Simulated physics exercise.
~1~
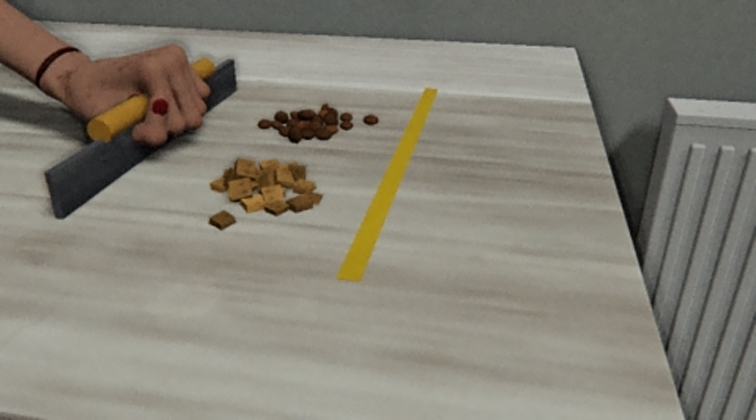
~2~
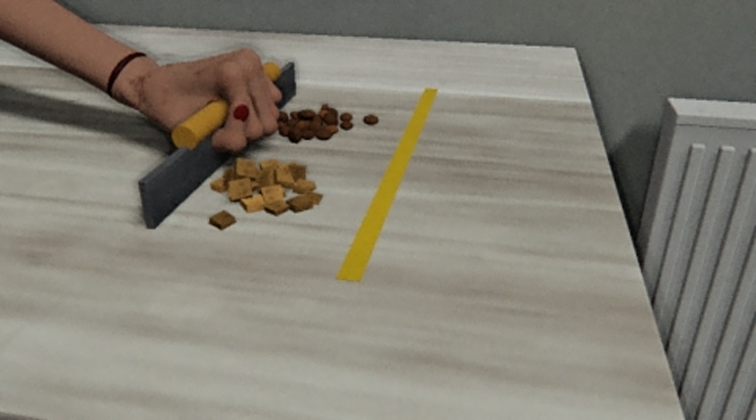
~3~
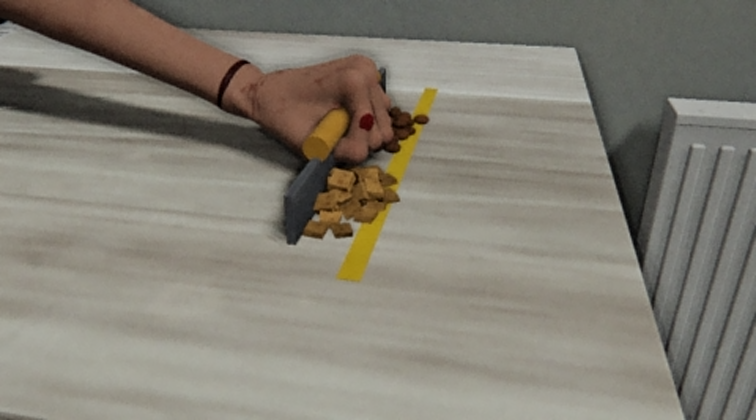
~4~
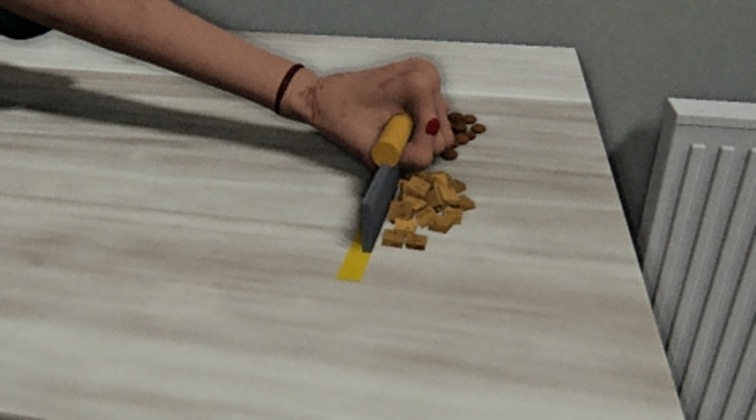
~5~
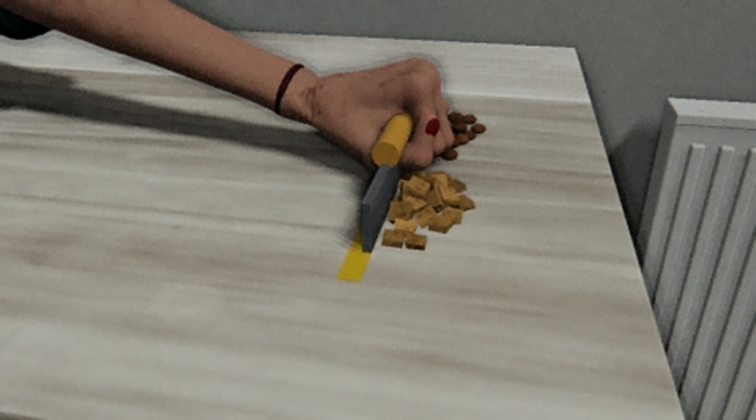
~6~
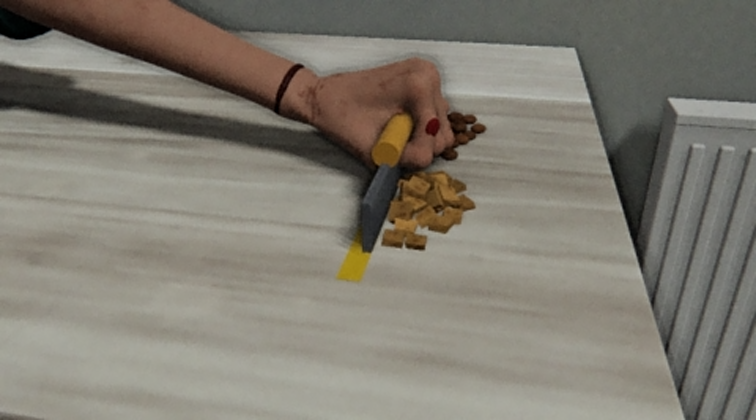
We see a hand sweep a dark scraper with a yellow handle rightward across a pale table, pushing a pile of tan square pieces and a pile of small brown pieces. It stops at the yellow tape, and both piles rest on the table beyond it.
